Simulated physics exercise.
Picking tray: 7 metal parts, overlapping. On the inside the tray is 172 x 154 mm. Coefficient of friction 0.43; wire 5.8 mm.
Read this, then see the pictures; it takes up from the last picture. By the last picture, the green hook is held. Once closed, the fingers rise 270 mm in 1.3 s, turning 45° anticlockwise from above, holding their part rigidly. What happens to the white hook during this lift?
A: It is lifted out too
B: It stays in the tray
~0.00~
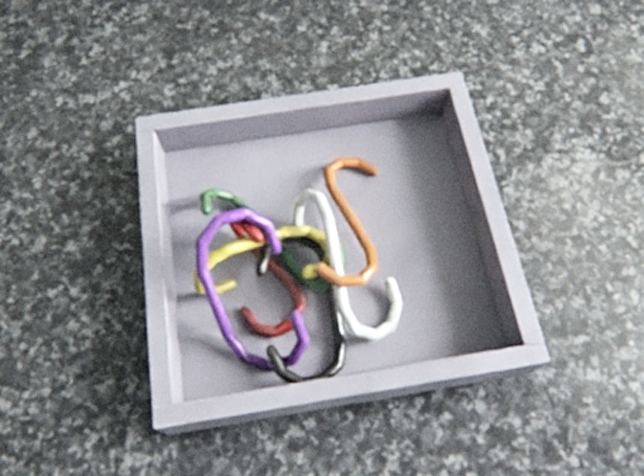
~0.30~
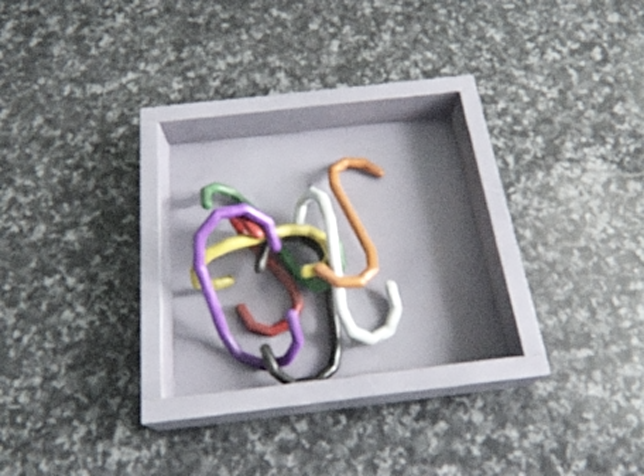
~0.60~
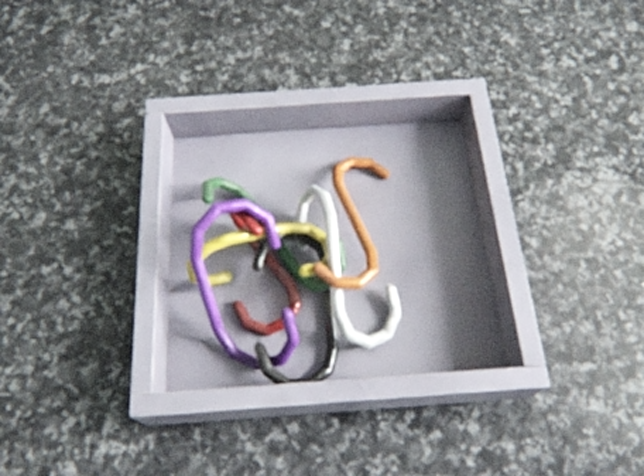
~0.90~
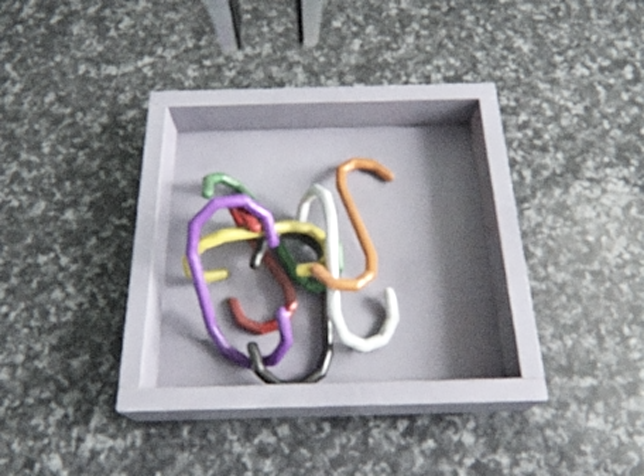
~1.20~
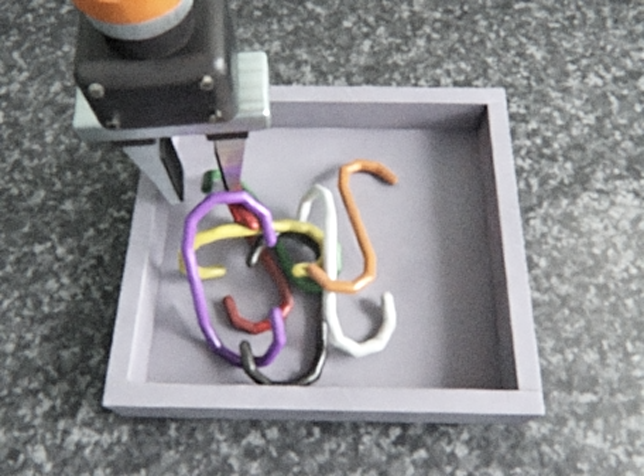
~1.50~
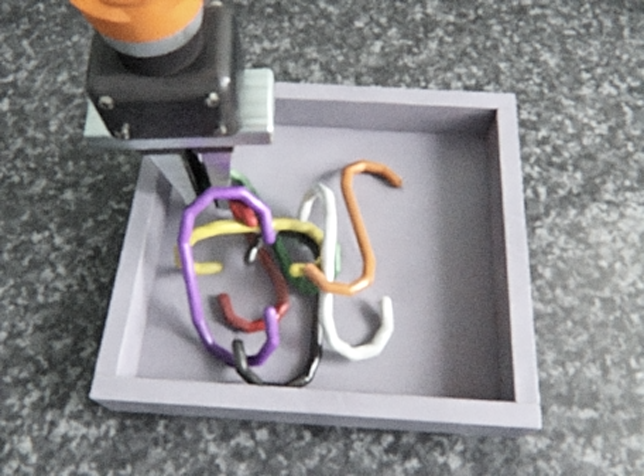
It is lifted out too.
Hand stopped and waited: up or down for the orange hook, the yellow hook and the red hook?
Orange hook is lifted, yellow hook is left, red hook is left.
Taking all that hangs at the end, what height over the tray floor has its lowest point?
110 mm.
By 1.89 s, lowest point more than 20 mm over the tray floor, green hook 59 mm.
By 2.21 s, lowest point more than 20 mm over the tray floor, green hook 159 mm, black hook 86 mm, white hook 83 mm, yellow hook 44 mm, purple hook 23 mm.
By 2.80 s, lowest point more than 20 mm over the tray floor, green hook 273 mm, black hook 200 mm, white hook 196 mm, orange hook 122 mm.
Finally, hanging green hook 273 mm, black hook 200 mm, white hook 195 mm, orange hook 115 mm; the other 3 are down.
